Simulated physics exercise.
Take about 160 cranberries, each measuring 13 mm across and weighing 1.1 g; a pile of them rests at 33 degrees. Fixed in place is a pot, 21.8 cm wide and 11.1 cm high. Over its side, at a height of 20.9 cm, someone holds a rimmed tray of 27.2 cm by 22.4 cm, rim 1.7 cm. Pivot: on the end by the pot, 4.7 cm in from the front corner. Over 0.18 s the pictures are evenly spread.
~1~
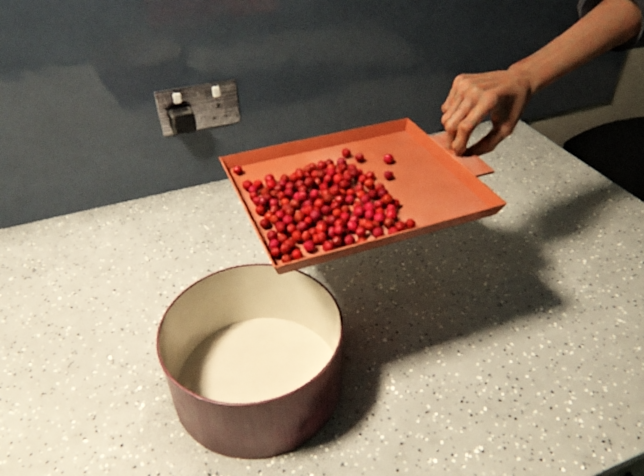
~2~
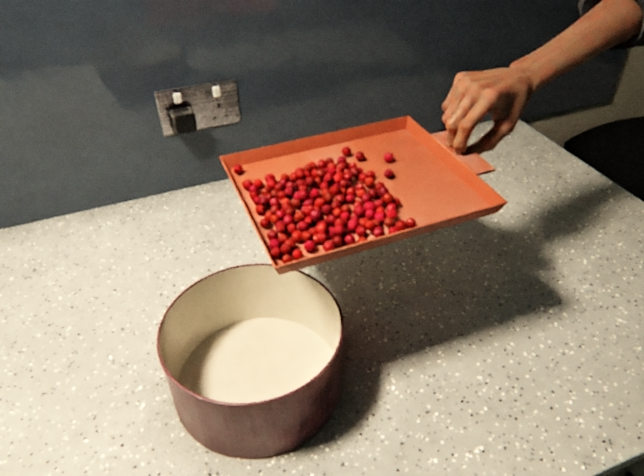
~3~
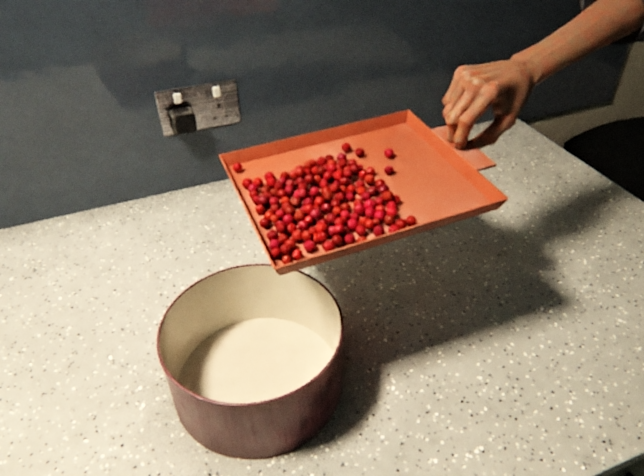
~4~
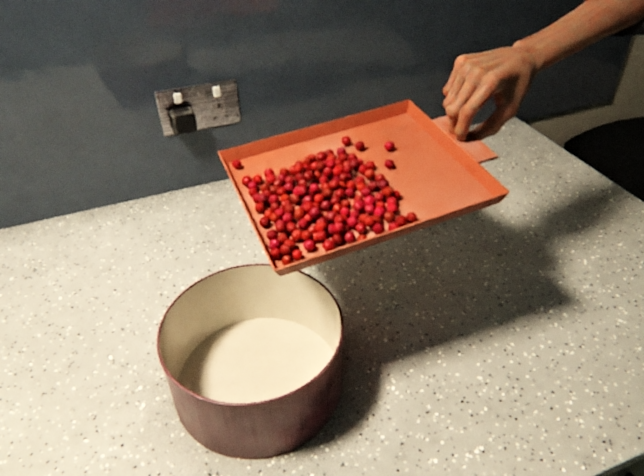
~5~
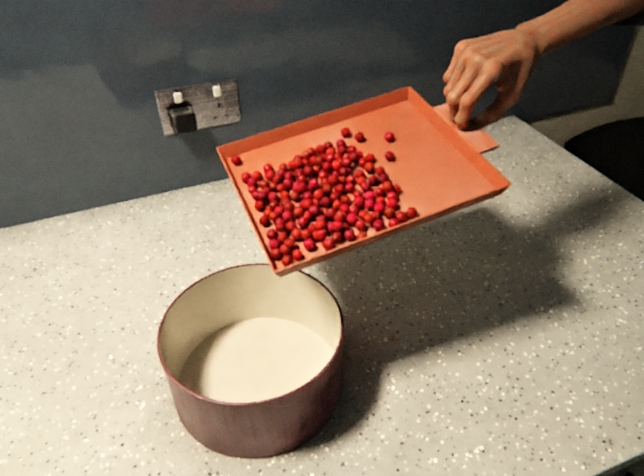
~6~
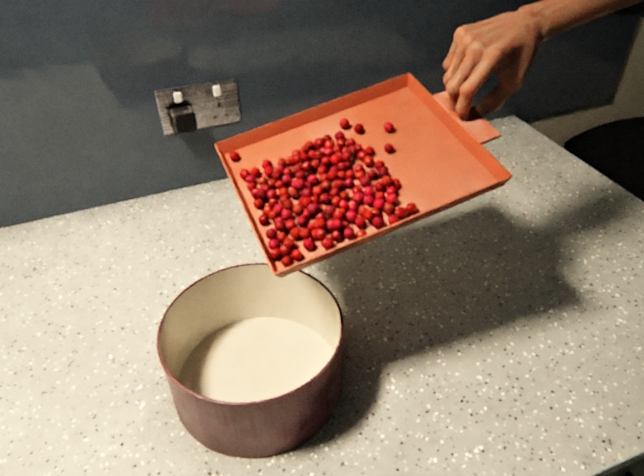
On a pale speckled counter against a dark wall with a socket, a hand at the right holds an orange rimmed tray of red cranberries above and beside a round, cream-lined pot. The tray stays nearly level at first, then the hand steadily tilts it down toward its left front corner, the berries staying bunched together.
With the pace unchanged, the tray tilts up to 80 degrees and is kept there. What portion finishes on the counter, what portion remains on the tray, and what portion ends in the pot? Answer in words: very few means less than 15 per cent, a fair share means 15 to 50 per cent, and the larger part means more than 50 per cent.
Counter: Very few. Left on the tray: Very few. Pot: The larger part.
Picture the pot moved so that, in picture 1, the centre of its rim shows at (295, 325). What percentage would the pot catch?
I'd expect near 95 per cent.
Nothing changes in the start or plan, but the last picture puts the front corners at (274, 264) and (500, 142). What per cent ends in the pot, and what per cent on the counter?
The pot gets 80 and the counter 20.
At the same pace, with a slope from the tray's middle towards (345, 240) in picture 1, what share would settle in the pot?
Near 80 percent, give or take.
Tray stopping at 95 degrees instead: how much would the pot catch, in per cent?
Near 100 %, then.
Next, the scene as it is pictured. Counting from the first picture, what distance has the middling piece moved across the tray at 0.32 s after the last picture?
Displacement on the tray: About 2 cm.
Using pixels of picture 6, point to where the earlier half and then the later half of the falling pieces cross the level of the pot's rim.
I'd mark about (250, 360) for the first half and about (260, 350) for the second.
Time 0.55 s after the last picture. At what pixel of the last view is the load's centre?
At about (283, 194).
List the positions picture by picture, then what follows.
Tray tilt 0 degrees, front corners at (278, 262) and (499, 202); middle of the pieces at (319, 204); pot at (251, 325), in the first frame.
Tray tilt 1 degrees, front corners at (279, 262) and (500, 200); middle of the pieces at (320, 204), in the second frame.
Tray tilt 2 degrees, front corners at (278, 263) and (500, 197); middle of the pieces at (320, 202), in the third frame.
Tray tilt 5 degrees, front corners at (278, 264) and (502, 190), lowest corner left front; middle of the pieces at (319, 199), in the fourth frame.
Tray tilt 9 degrees, front corners at (278, 266) and (503, 182), lowest corner left front; middle of the pieces at (319, 195), in the fifth frame.
Tray tilt 13 degrees, front corners at (277, 267) and (504, 174), lowest corner left front; middle of the pieces at (318, 192); pot at (251, 324), in the sixth frame.
Then, 0.32 s after the last picture, tilt 46 degrees; the tray holds 100 %, the pot 0 %.
Then, 0.55 s after the last picture, tilt 68 degrees; the tray holds 95 %, the pot 0 %.
Then, 0.87 s after the last picture, tilt 80 degrees; the tray holds 45 %, the pot 30 %.
In the end, counter 0 %, tray 0 %, pot 100 %.
